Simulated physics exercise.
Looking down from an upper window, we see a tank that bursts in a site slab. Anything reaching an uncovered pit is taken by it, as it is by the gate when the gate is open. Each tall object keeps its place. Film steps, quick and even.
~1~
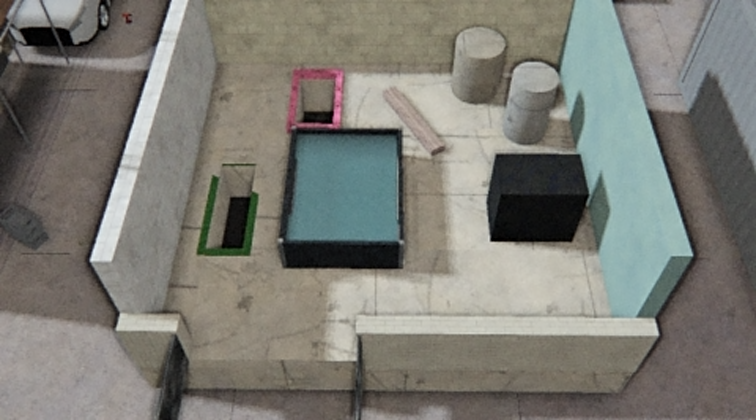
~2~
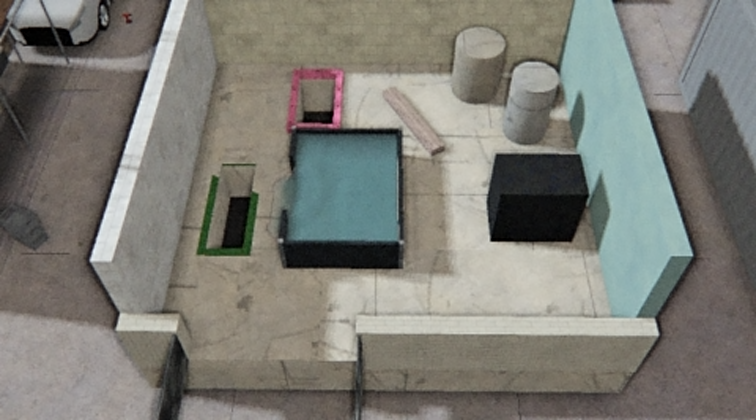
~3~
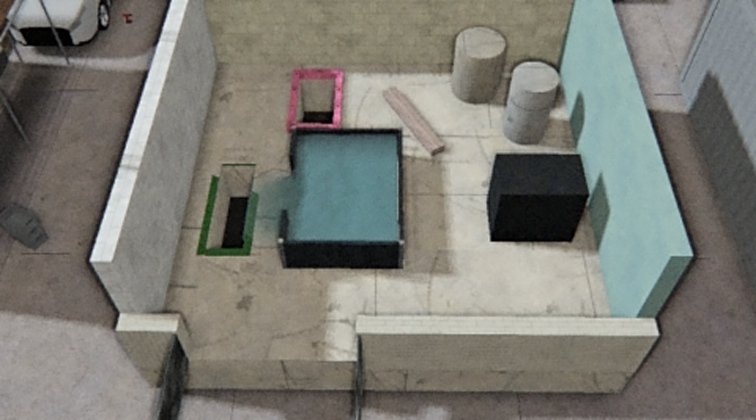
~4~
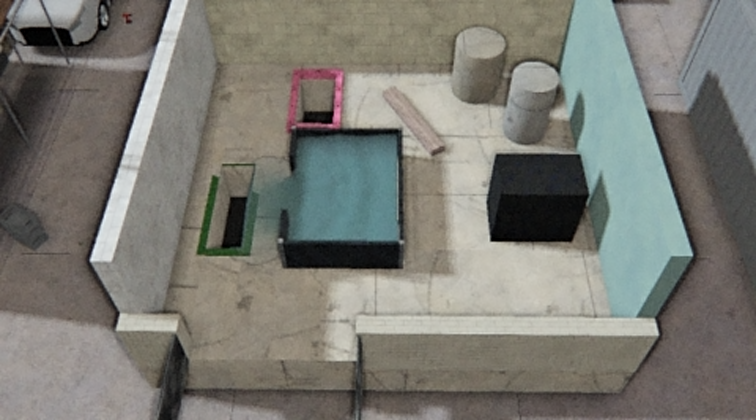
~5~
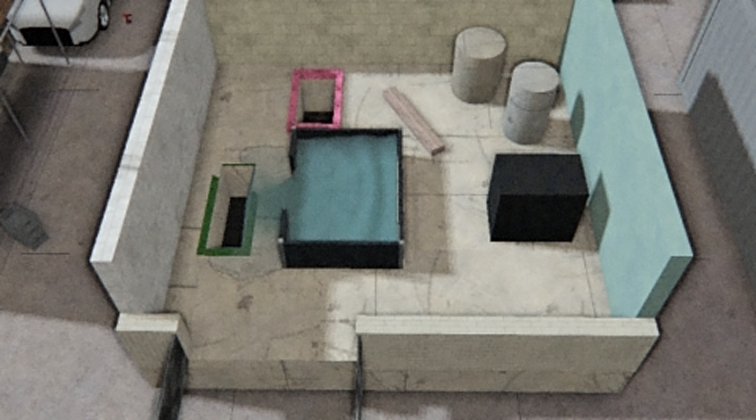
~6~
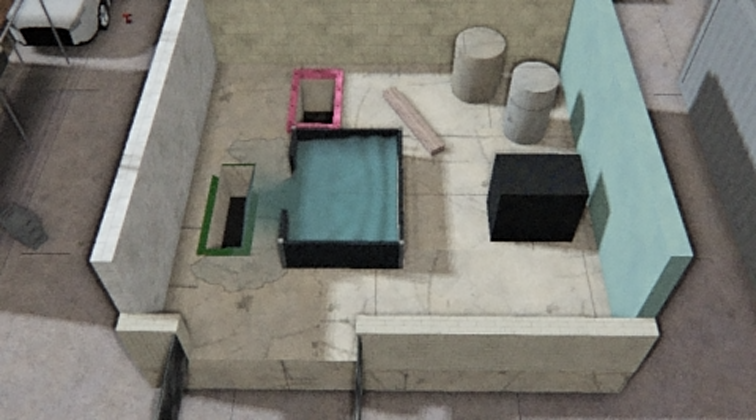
In this clip, seen from above, a dark-walled tank of blue-green water stands whole in a walled slab, then its left side opens and water pours out leftward, reaching a green-edged pit and spreading thinly around it.
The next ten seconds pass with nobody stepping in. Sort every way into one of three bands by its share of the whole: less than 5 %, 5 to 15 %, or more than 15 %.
Bands: The gate - less than 5 %; the pink pit - less than 5 %; the green pit - more than 15 %.
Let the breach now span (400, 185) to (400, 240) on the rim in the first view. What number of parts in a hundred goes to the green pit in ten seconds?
For green, roughly 4 in a hundred.
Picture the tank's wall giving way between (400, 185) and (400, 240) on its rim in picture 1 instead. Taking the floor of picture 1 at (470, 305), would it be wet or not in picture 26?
At that point: Swamped.
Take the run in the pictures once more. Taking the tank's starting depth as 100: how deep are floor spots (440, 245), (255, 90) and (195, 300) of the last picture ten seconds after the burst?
Estimated readings in sequence: 0, 0, 2 percent.
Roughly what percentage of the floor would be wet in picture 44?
Roughly 5 %.
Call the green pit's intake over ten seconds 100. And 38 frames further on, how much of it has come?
About 85 per cent.
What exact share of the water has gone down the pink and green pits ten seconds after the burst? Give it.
In the order asked: 0 percent and 80 percent.
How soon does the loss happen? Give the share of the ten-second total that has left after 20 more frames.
I'd put it at 65 per cent.
A moment on, water covers 5 % of the floor; the gate 0 %, the pink pit 0 %, the green pit 23 %.
Next, water covers 5 % of the floor; the gate 0 %, the pink pit 0 %, the green pit 37 %.
Then, water covers 10 % of the floor; the gate 0 %, the pink pit 0 %, the green pit 52 %.
Later, water covers 5 % of the floor; the gate 1 %, the pink pit 0 %, the green pit 68 %.
In the end, water covers 5 % of the floor; the gate 1 %, the pink pit 0 %, the green pit 80 %.
